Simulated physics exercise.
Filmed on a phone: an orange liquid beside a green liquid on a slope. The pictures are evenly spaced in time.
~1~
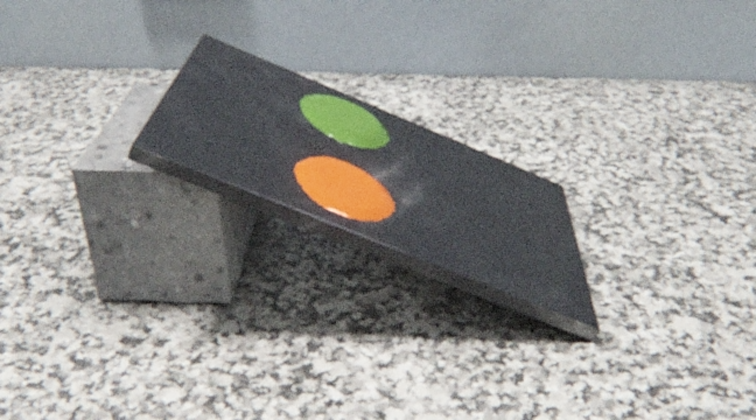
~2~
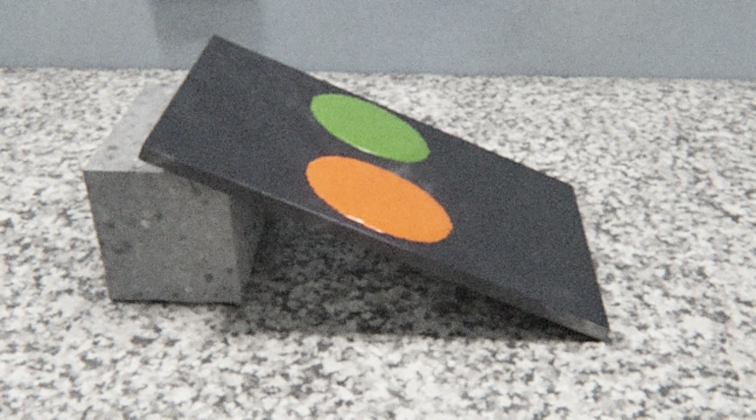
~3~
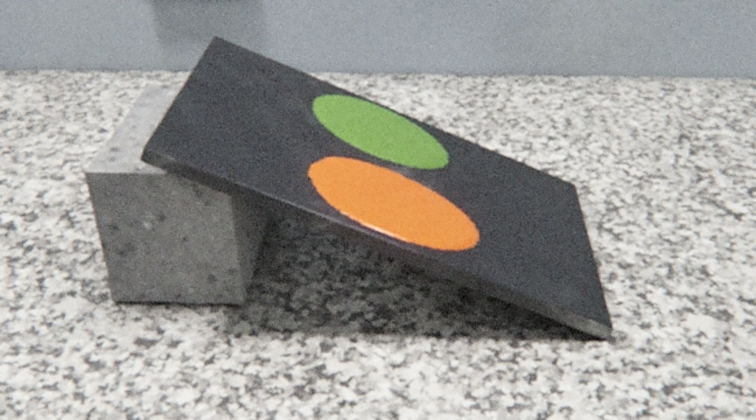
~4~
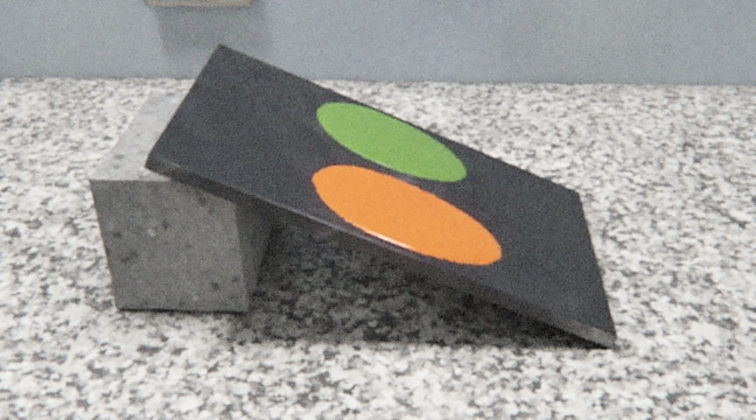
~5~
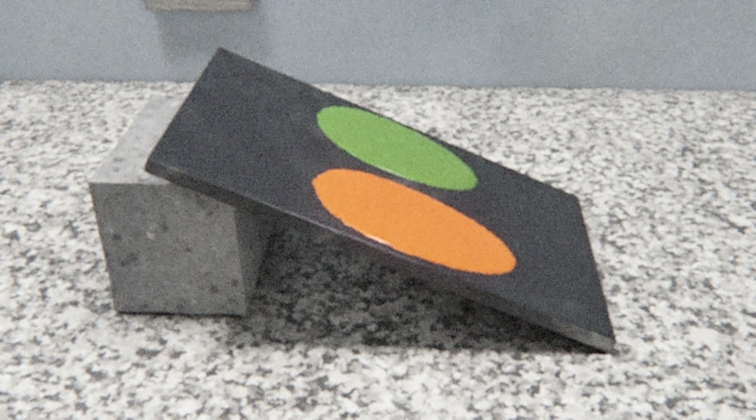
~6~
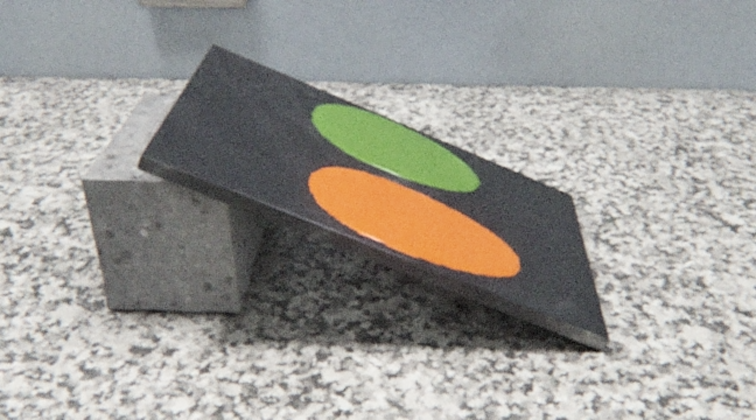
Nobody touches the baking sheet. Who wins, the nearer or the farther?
It is the nearer one.
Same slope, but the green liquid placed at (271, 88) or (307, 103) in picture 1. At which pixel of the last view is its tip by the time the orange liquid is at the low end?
First near (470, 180), then near (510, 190).
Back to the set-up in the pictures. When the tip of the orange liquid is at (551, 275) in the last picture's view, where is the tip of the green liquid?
Roughly at (501, 190).
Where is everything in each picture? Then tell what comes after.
In the first frame, tip of the orange liquid half way down; tip of the green liquid (378, 132) half way down.
In the second frame, tip of the orange liquid (440, 219) three quarters of the way down; tip of the green liquid half way down.
In the third frame, tip of the orange liquid three quarters of the way down; tip of the green liquid (437, 152) half way down.
In the fourth frame, tip of the orange liquid (488, 244) three quarters of the way down; tip of the green liquid three quarters of the way down.
In the fifth frame, tip of the orange liquid three quarters of the way down; tip of the green liquid (464, 173) three quarters of the way down.
In the sixth frame, tip of the orange liquid (507, 257) three quarters of the way down; tip of the green liquid three quarters of the way down.
A moment on, the orange liquid is close to the edge; the green liquid is three quarters of the way down.
When it is over, the orange liquid is at the low edge; the green liquid is close to the edge.
